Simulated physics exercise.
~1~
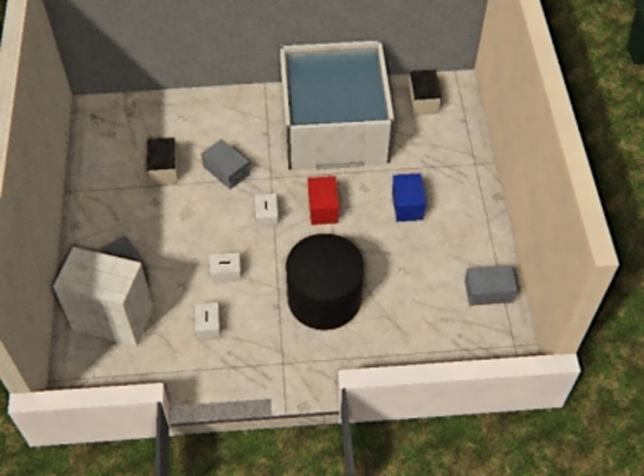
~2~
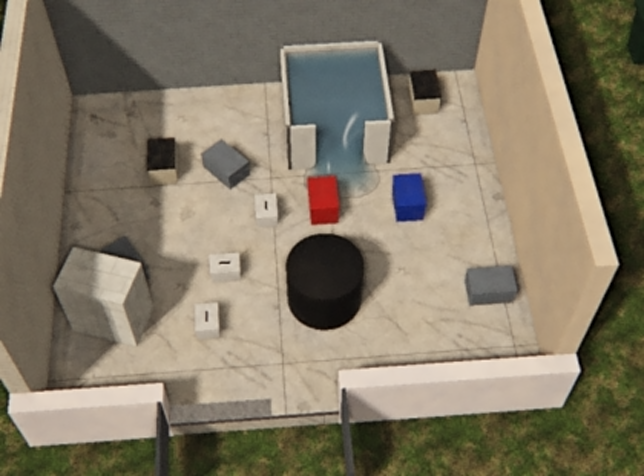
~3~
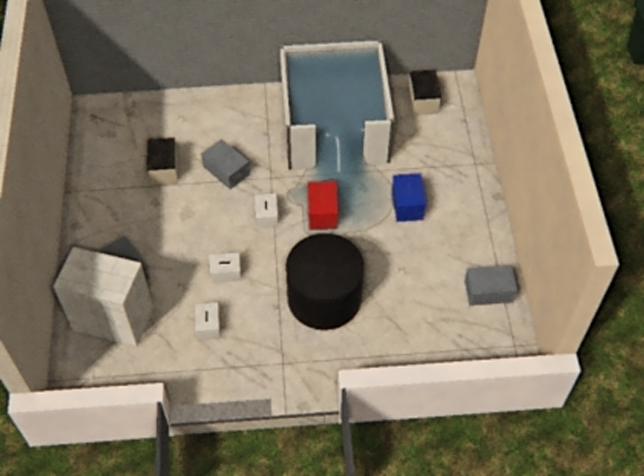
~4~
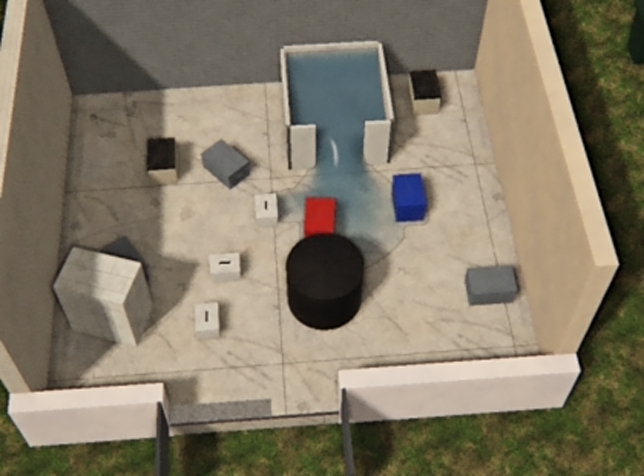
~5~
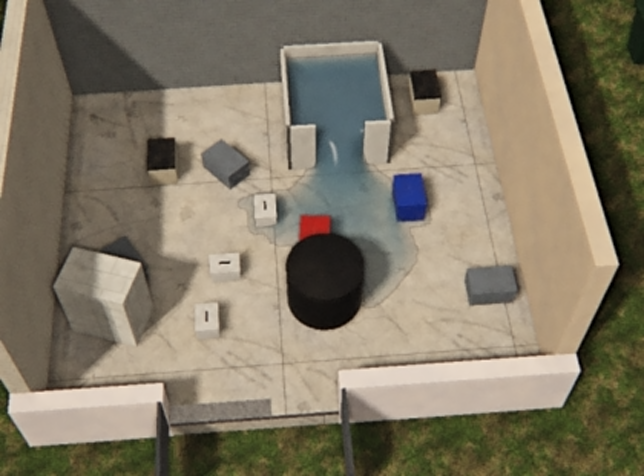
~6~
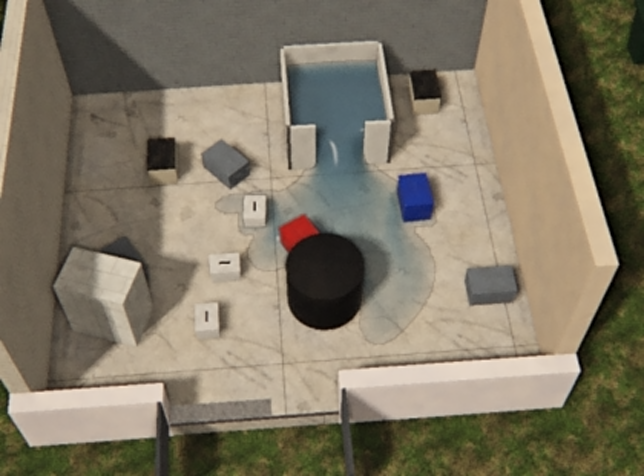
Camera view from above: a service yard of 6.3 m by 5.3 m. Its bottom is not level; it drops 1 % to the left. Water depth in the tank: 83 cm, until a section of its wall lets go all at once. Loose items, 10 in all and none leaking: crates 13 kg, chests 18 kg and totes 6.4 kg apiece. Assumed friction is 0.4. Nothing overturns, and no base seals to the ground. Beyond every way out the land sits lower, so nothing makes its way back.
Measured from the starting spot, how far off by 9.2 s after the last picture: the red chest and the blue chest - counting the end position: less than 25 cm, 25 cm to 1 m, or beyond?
As I see it, the red chest is swept a long way; the blue chest is pushed a modest way.
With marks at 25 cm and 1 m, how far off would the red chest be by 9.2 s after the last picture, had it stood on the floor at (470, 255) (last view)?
It goes a long way.
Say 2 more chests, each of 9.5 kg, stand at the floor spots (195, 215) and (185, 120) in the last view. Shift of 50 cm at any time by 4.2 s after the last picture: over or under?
In turn: Less, under.
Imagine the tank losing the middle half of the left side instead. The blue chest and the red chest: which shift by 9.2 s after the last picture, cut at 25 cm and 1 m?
Then the blue chest holds its place, the red chest stays put.
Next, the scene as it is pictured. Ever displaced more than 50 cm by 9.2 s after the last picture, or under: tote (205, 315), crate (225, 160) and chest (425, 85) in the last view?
Well, going one by one, it's too far, not that far and not that far.
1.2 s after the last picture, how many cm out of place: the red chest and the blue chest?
About 250 and 60 cm.
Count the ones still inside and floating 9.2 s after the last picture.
Total: 4.
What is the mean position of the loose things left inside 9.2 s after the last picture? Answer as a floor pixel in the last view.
(240, 217).
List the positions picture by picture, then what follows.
The red chest at (323, 192) rests on the ground; the blue chest at (410, 189) rests on the ground; 2.0 m2 under water; 0 of 10 have shifted, in the first picture.
The red chest at (323, 192), on the bottom; the blue chest at (410, 189) rests on the ground; water covers 2.6 m2; 0 of 10 have shifted, in the second picture.
The red chest at (323, 198) rests on the ground, 9 cm from its start; the blue chest at (410, 189) rests on the ground; water covers 3.2 m2; 1 of 10 have shifted, in the third picture.
The red chest at (320, 214) rests on the ground, 38 cm from its start; the blue chest at (410, 189) rests on the ground; water covers 4.1 m2; 1 of 10 have shifted, in the fourth picture.
The red chest at (315, 232), on the bottom, 68 cm from its start; the blue chest at (410, 189) rests on the ground; water covers 5.2 m2; 1 of 10 have shifted, in the fifth picture.
The red chest at (303, 235), on the bottom, 77 cm from its start; the blue chest at (416, 189) rests on the ground, 9 cm from its start; 6.5 m2 under water; 3 of 10 have shifted, in the sixth picture.
Then, 1.2 s after the last picture the red chest is near (195, 325), 2.6 m from its start, aground; the blue chest is near (458, 188), 0.7 m from its start, aground; 0 of 10 are out; 1 afloat.
Then, 3.8 s after the last picture the red chest is near (187, 395), 3.5 m from its start, afloat; the blue chest is near (442, 166), 0.6 m from its start, aground; 0 of 10 are out; 4 afloat.
Then, 6.2 s after the last picture the red chest is near (191, 404), 3.5 m from its start, aground; the blue chest is near (440, 165), 0.6 m from its start, aground; 0 of 10 are out; 2 afloat.
Then, 9.2 s after the last picture the red chest is near (191, 404), 3.5 m from its start, aground; the blue chest is near (440, 165), 0.6 m from its start, aground; 0 of 10 are out; 4 afloat.
